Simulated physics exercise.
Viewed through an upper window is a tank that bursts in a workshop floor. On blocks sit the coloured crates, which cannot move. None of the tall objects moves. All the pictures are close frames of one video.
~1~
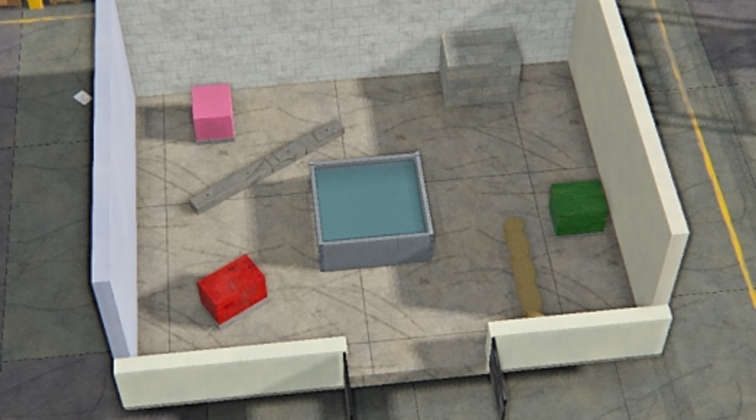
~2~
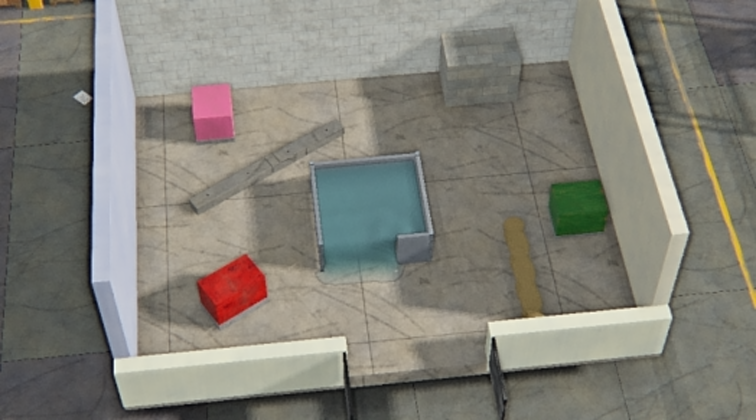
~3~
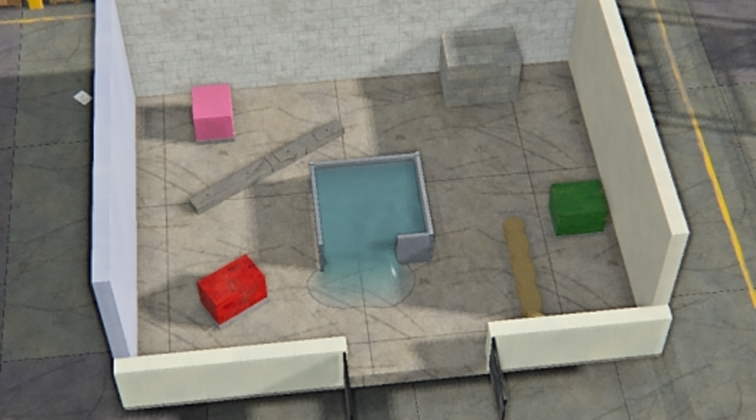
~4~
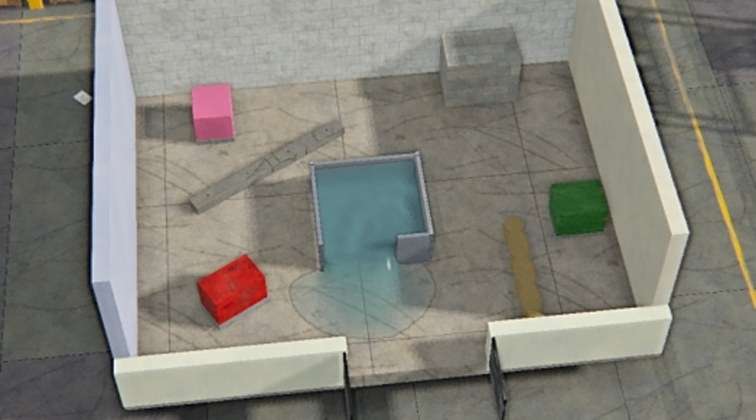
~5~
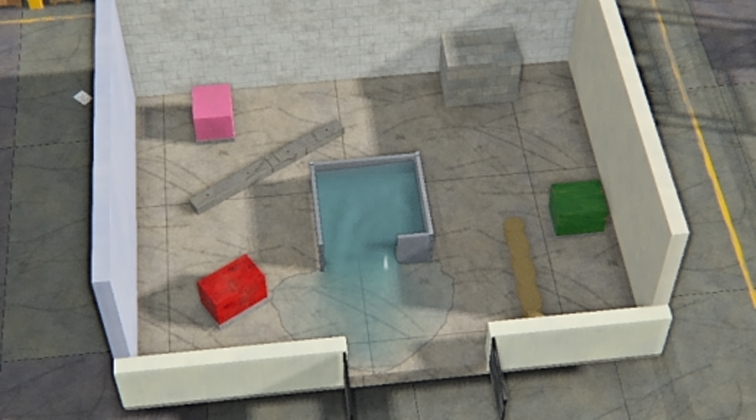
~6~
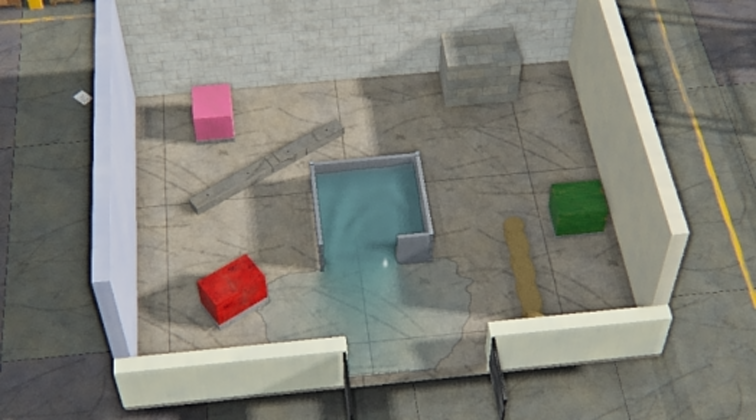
Water pouring from a gap in the front of a grey tank, spreading across the workshop floor between red and green crates.
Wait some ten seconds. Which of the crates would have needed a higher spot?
The red crate is protected by its plinth; the green crate is protected by its plinth; the pink crate is protected by its plinth.
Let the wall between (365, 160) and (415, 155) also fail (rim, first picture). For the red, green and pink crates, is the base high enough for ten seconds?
The red crate never gets wet; the green crate is flooded; the pink crate is flooded.
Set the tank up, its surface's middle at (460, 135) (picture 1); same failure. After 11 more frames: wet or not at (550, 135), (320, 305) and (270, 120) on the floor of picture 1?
As listed: Free of water, under water, not flooded.
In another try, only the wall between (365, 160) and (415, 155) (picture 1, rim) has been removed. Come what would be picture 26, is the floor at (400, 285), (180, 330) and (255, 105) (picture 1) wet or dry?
The first comes out untouched, the second untouched, the third soaked.
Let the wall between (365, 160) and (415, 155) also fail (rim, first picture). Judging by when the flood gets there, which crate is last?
It's the crate marked red.
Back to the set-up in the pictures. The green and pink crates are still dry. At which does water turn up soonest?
The pink one comes first.
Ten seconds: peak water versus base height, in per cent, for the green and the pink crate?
10 and 70 per cent, roughly.
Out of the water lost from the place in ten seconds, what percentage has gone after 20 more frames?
Somewhere around 65 per cent, I'd say.
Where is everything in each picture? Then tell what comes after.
Still water in the water tank at (370, 201), in the first frame.
Water pours out at (360, 258) and has run to (323, 276), in the second frame.
Water pours out at (360, 259) and has run to (399, 297), in the third frame.
The front is at (393, 331), out from the gap at (360, 259), in the fourth frame.
The front is at a hidden place, out from the gap at (360, 259), in the fifth frame.
Water pours out at (360, 259) and has run to a hidden place, in the sixth frame.
A moment on, water covers 15 % of the floor; the red crate water round its plinth, the green crate not reached, the pink crate not reached.
Next, water covers 20 % of the floor; the red crate water round its plinth, the green crate not reached, the pink crate not reached.
Then, water covers 25 % of the floor; the red crate water round its plinth, the green crate not reached, the pink crate not reached.
Later, water covers 40 % of the floor; the red crate water round its plinth, the green crate not reached, the pink crate water round its plinth.
In the end, water covers 50 % of the floor; the red crate stayed above the water, the green crate stayed above the water, the pink crate stayed above the water.
